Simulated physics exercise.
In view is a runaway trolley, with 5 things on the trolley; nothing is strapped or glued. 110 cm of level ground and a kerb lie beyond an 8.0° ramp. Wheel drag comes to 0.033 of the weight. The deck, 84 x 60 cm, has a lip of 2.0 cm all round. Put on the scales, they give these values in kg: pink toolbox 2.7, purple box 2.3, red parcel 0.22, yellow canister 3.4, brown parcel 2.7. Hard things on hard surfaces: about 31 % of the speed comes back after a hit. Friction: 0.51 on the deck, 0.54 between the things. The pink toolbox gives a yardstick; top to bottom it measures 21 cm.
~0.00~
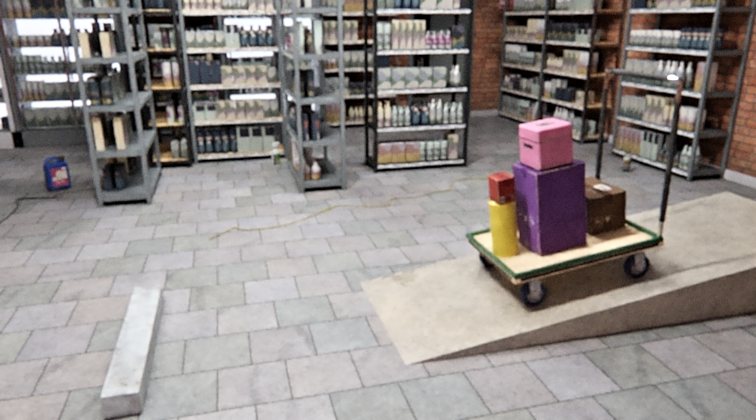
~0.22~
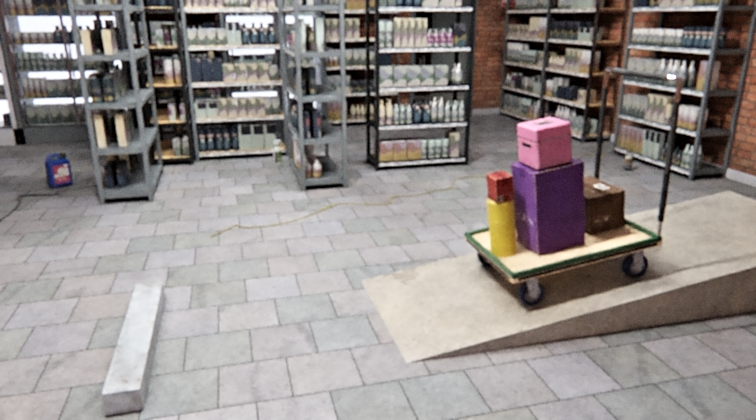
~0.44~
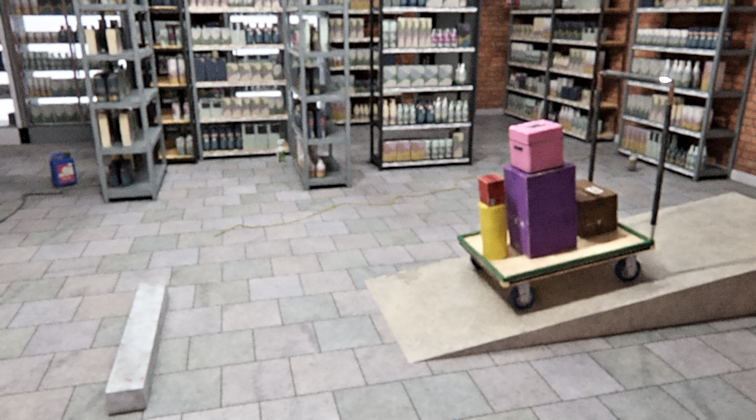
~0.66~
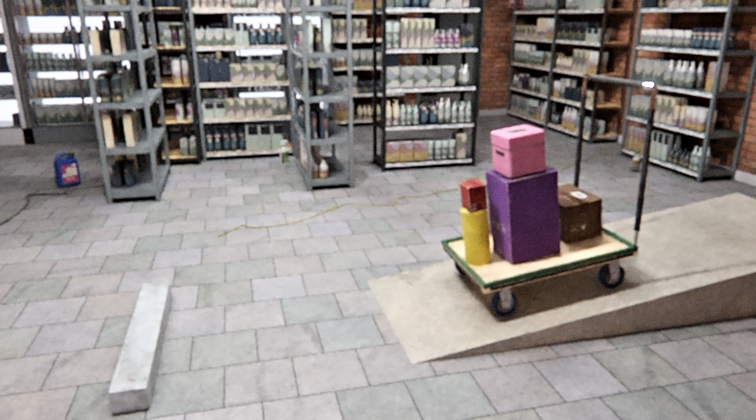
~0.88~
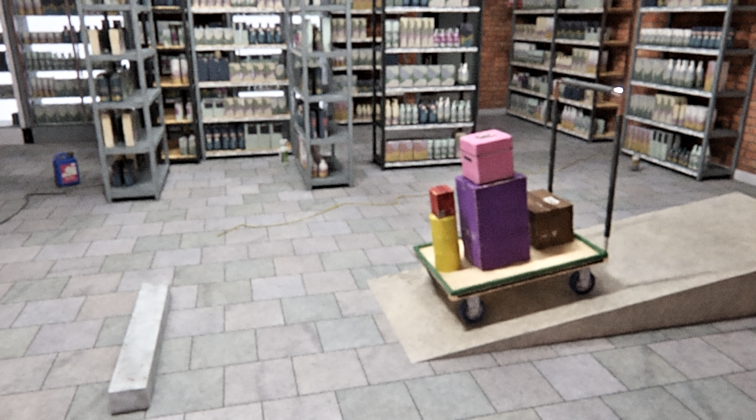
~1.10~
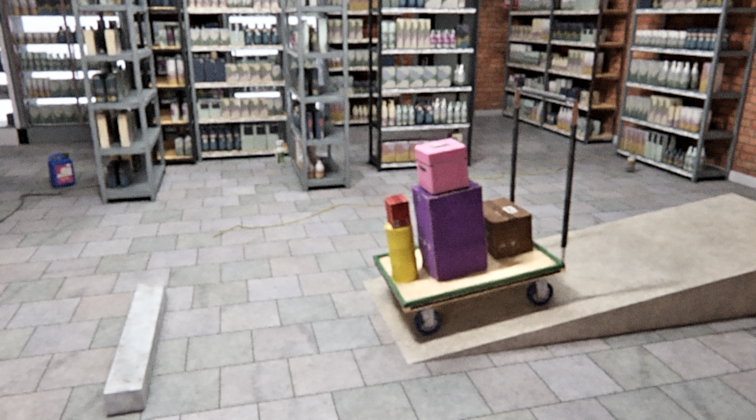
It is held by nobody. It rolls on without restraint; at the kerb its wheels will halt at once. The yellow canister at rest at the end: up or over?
Over.
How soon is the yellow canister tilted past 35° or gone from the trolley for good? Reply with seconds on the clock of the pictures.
It happens at about 2.2 s.
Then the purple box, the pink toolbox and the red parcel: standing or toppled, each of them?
Well, the purple box tumbles down, the pink toolbox tumbles down, and the red parcel tumbles down.
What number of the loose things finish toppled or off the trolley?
That makes 4.
Around 2.30 s, trolley at the kerb; red parcel and yellow canister now off the trolley; pink toolbox tipped 24° against what carries it; purple box tipped 24° against what carries it.
Around 2.80 s, trolley at the kerb; pink toolbox and purple box now off the trolley; brown parcel shifted 13 cm.
Finally (4.5 s), off the trolley and tipped over, pink toolbox, purple box, red parcel and yellow canister; not toppled but over 10 cm from the start, brown parcel.
